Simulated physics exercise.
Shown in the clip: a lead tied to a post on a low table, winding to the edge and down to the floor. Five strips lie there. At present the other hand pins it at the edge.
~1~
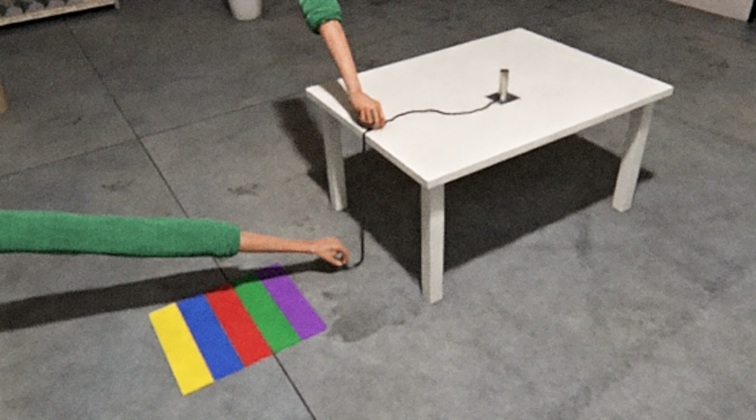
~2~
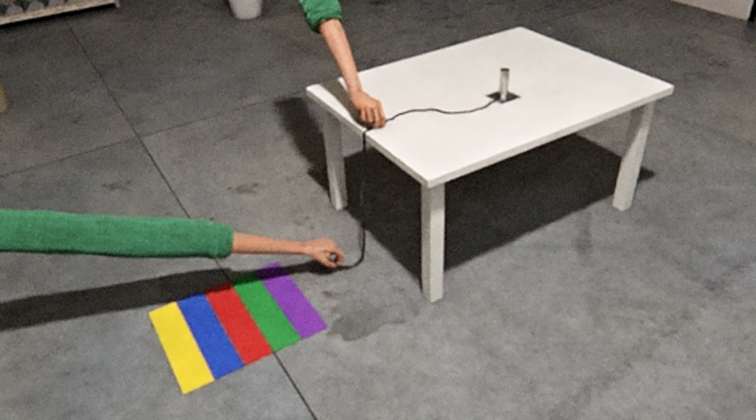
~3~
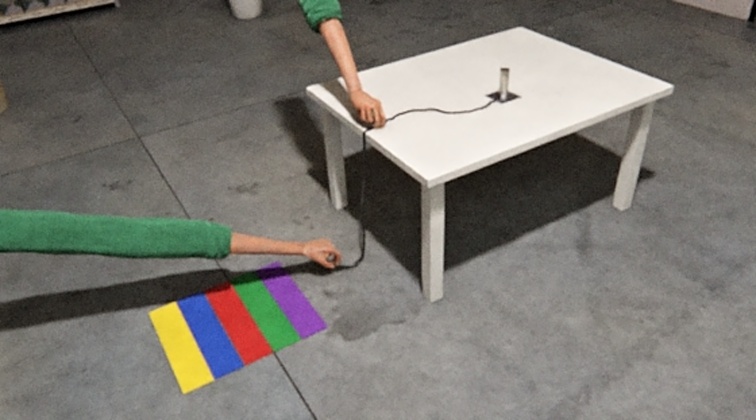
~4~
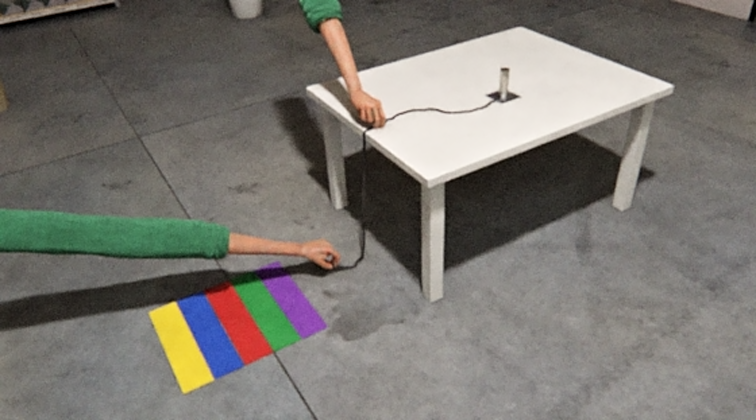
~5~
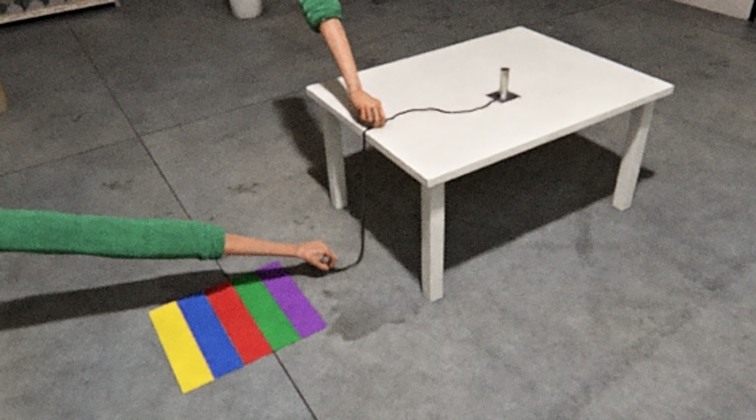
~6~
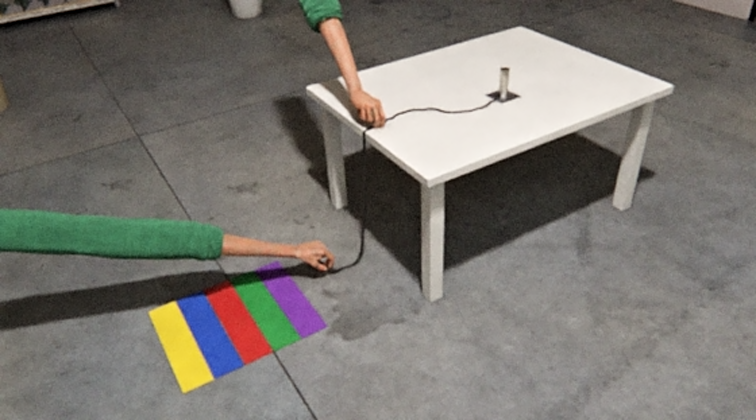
One hand pins a dark cord at the table's edge while another draws its end slightly left.
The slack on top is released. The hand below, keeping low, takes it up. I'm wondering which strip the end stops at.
It stops at the red strip.
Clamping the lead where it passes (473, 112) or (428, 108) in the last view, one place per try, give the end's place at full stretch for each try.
First try near (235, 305), second near (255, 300).
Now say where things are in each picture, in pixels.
In the first frame, end (342, 263); purple (306, 321); green (279, 333); red (251, 346); blue (222, 359); yellow (191, 372).
In the second frame, end (336, 264); lead through (487, 107) (437, 110) (386, 121) (364, 159) (362, 208) (363, 251).
In the third frame, end (335, 265).
In the fourth frame, end (333, 266); lead through (487, 107) (437, 110) (386, 121) (364, 158) (363, 207) (363, 251).
In the fifth frame, end (329, 267).
In the sixth frame, end (327, 267); lead through (487, 106) (436, 109) (386, 121) (364, 158) (365, 206) (361, 250).
A little later, end near (288, 284); over purple.
Next, end near (253, 298); over green.
When it is tight, end near (231, 308); over red. It gets as far as the red strip.
